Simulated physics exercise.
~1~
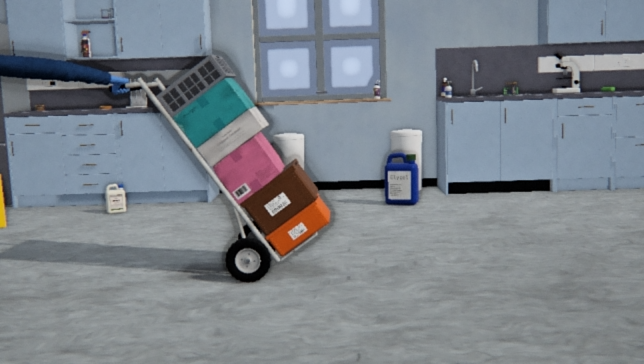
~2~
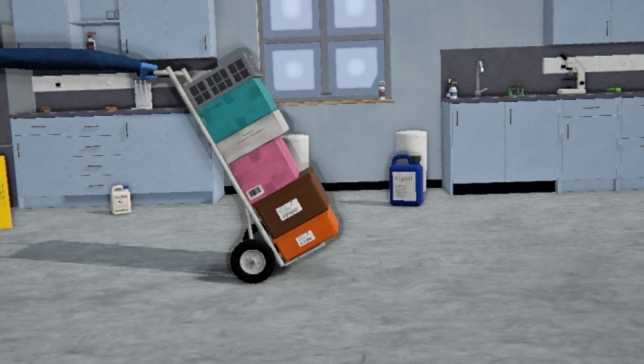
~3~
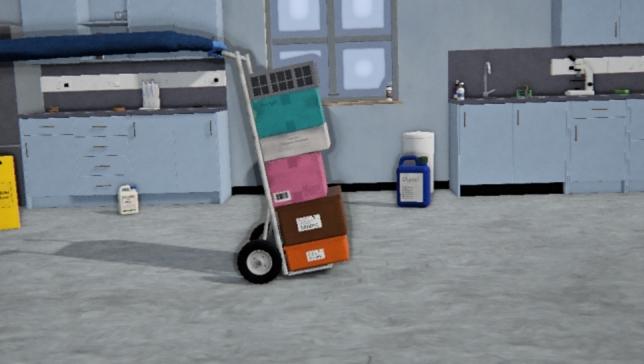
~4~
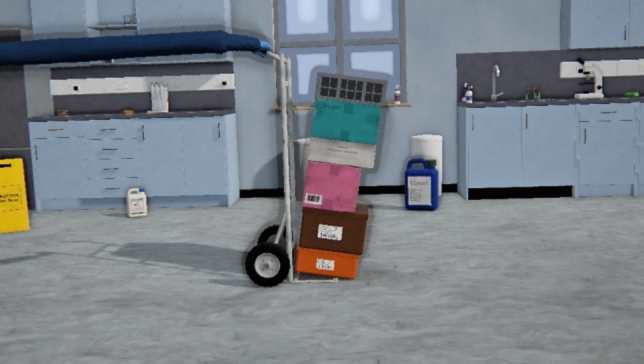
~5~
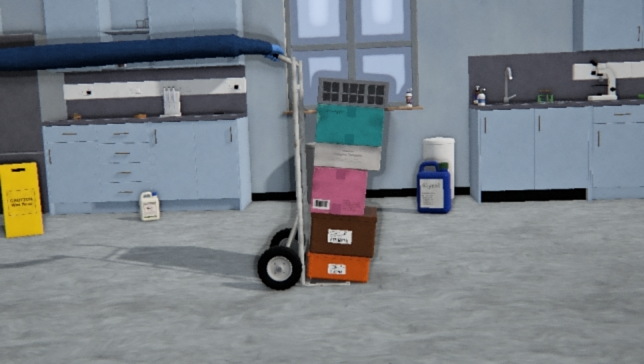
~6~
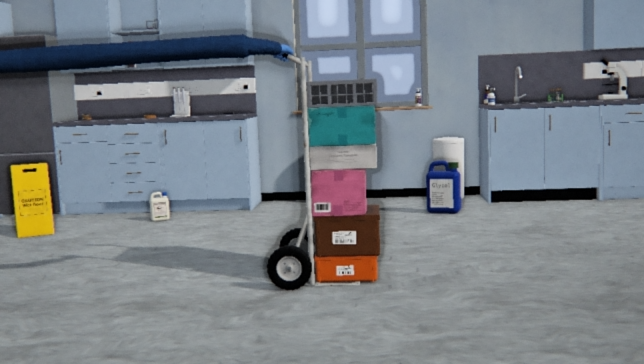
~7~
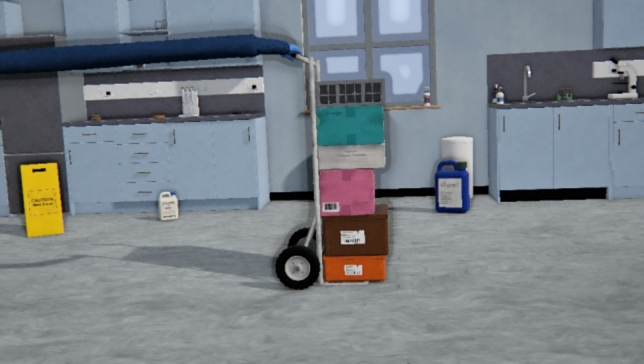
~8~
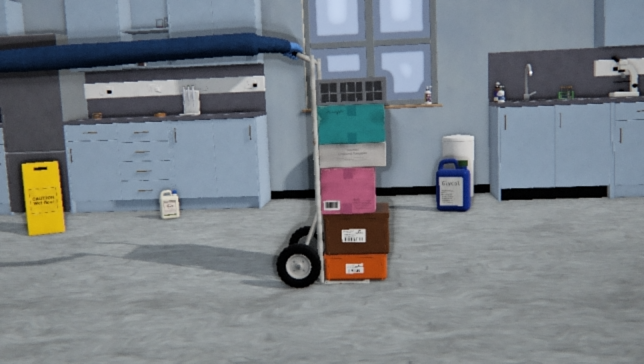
Loaded sack truck swinging upright from a backward lean, its upper boxes tipping forward briefly, then settling with the stack still standing.
